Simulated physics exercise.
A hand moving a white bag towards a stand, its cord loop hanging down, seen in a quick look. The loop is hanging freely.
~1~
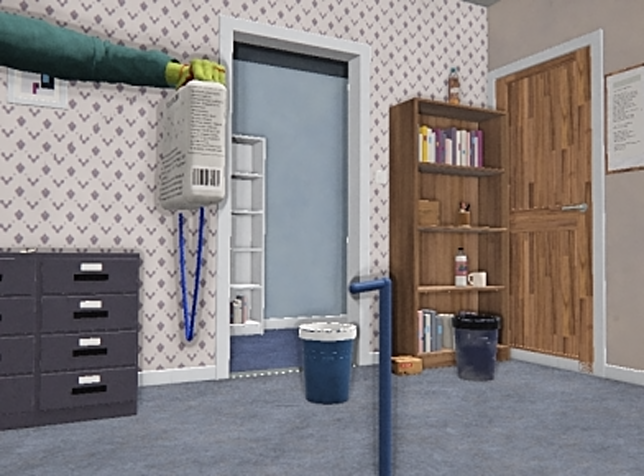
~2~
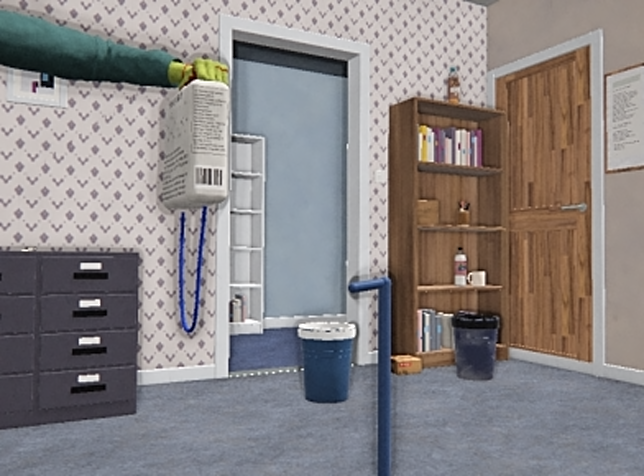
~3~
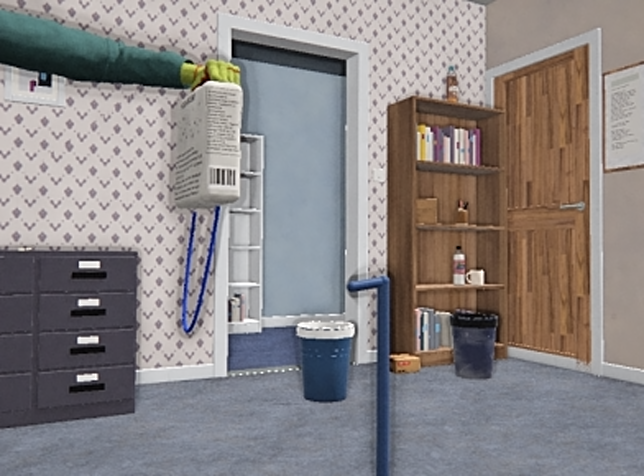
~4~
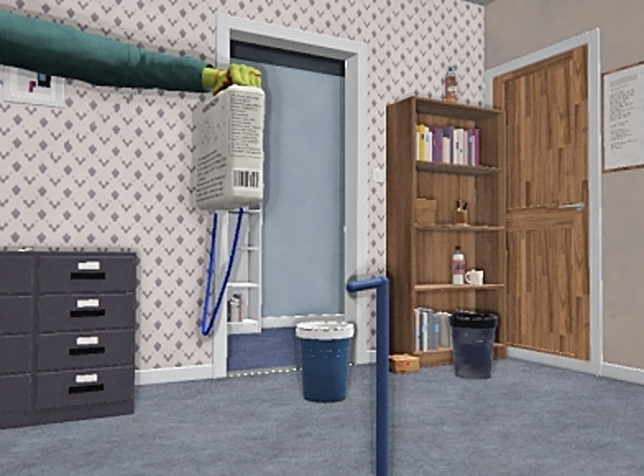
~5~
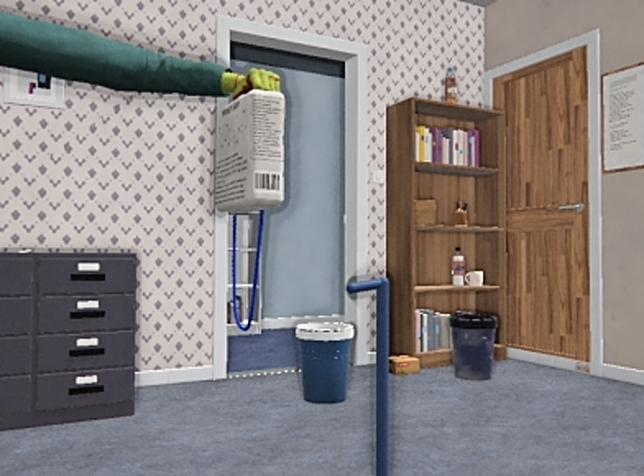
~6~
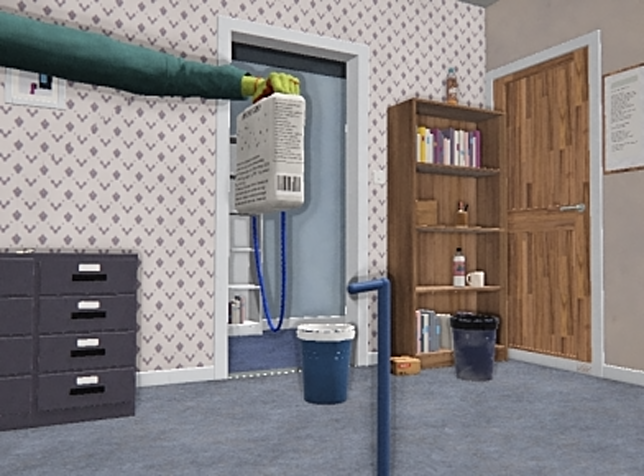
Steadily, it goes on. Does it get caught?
Yes: Most likely it will be held back at the post.
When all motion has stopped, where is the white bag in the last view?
It settles around (443, 174).
Then, 0.76 s on from there, bag nearing the post near (351, 166).
Then, 1.46 s on from there, bag past the post near (417, 172).
In the end, bag past the post near (443, 174); loop tight round the post, hand stopped. The white bag is jerked back by its loop.
